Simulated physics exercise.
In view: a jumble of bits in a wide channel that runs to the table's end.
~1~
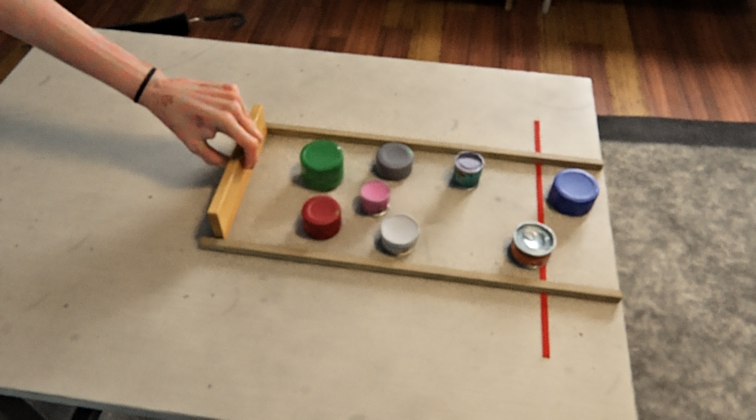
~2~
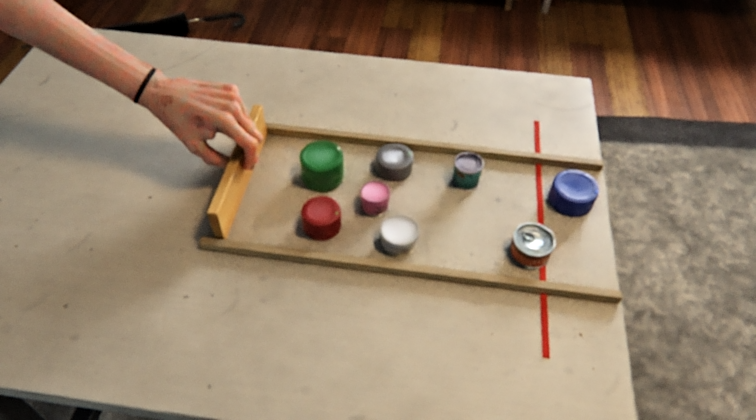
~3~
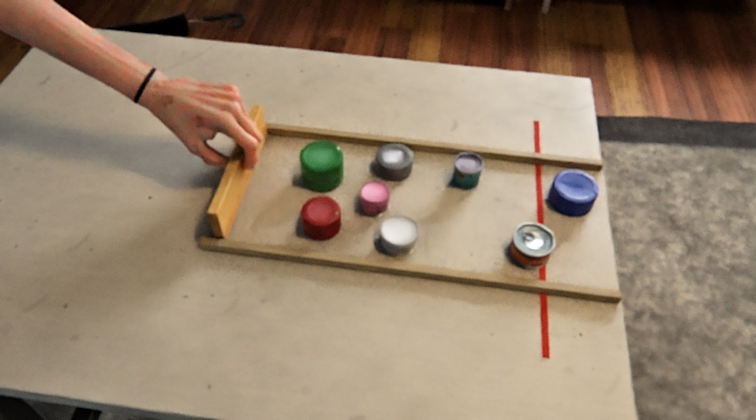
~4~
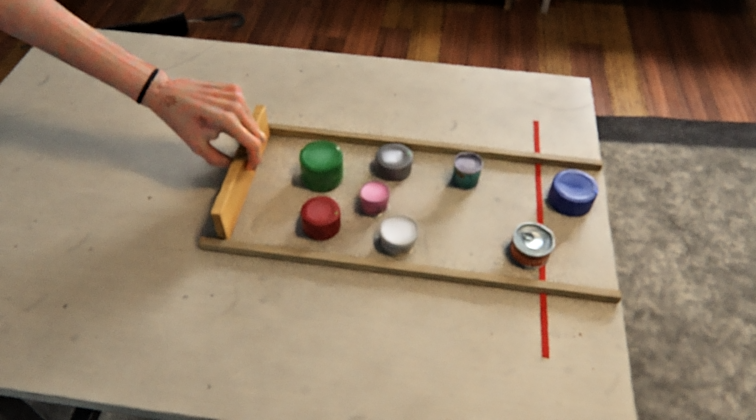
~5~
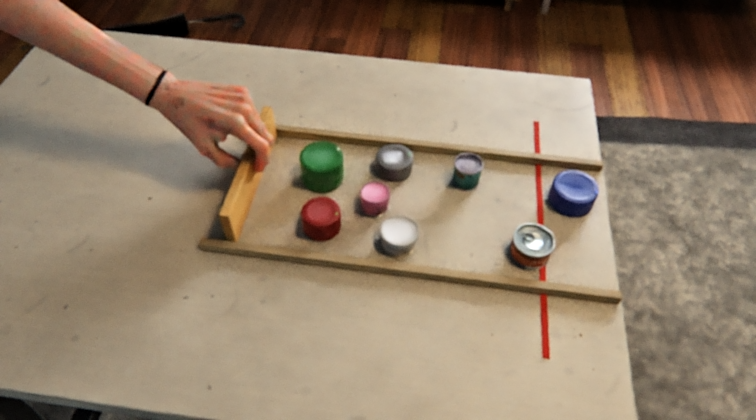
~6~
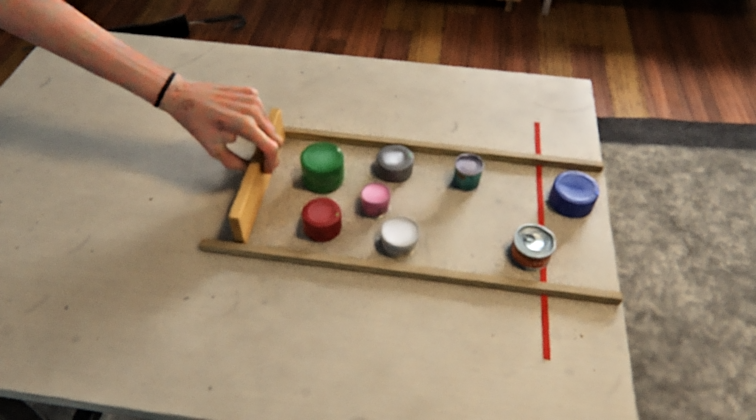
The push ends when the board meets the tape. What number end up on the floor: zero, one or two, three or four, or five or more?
In the end the number that fall off is one or two.
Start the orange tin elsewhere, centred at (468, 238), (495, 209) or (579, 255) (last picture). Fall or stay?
In turn it holds on; is kept; tumbles off.
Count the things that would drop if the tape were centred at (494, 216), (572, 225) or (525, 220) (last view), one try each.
Down on the floor: 0, 4 and 0.
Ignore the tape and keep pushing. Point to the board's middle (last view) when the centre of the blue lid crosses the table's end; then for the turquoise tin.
Its middle is around (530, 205) and around (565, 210).
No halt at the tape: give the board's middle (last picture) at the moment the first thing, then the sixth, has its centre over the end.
Near (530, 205) and (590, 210).
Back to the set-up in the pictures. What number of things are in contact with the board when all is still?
The number is 3.
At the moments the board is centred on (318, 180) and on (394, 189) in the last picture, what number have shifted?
By then 2, and 5.
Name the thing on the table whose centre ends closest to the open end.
That is the orange tin.
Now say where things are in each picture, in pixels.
The first picture shows blue lid (574, 193); orange tin (532, 245); turquoise tin (468, 171); board (240, 169); tape (541, 220).
The second picture shows orange tin (532, 246); grey lid (394, 162).
The third picture shows turquoise tin (467, 172); green lid (322, 166).
The fourth picture shows blue lid (573, 193); board (243, 170).
The fifth picture shows orange tin (532, 246); pink pot (375, 200).
The sixth picture shows blue lid (574, 194); orange tin (532, 247); turquoise tin (468, 173); board (260, 173); tape (541, 221).
Early on, none off yet; blue lid at rest near (574, 194); orange tin at rest near (532, 247); turquoise tin at rest near (468, 173).
A while later, none off yet; blue lid at rest near (574, 194); orange tin at rest near (532, 247); turquoise tin moving near (476, 174).
Further along, none off yet; blue lid moving near (584, 197); orange tin travelled about its own width near (573, 238); turquoise tin travelled well along near (549, 182).
Finally, the number that fall off is one or two; lost, blue lid.
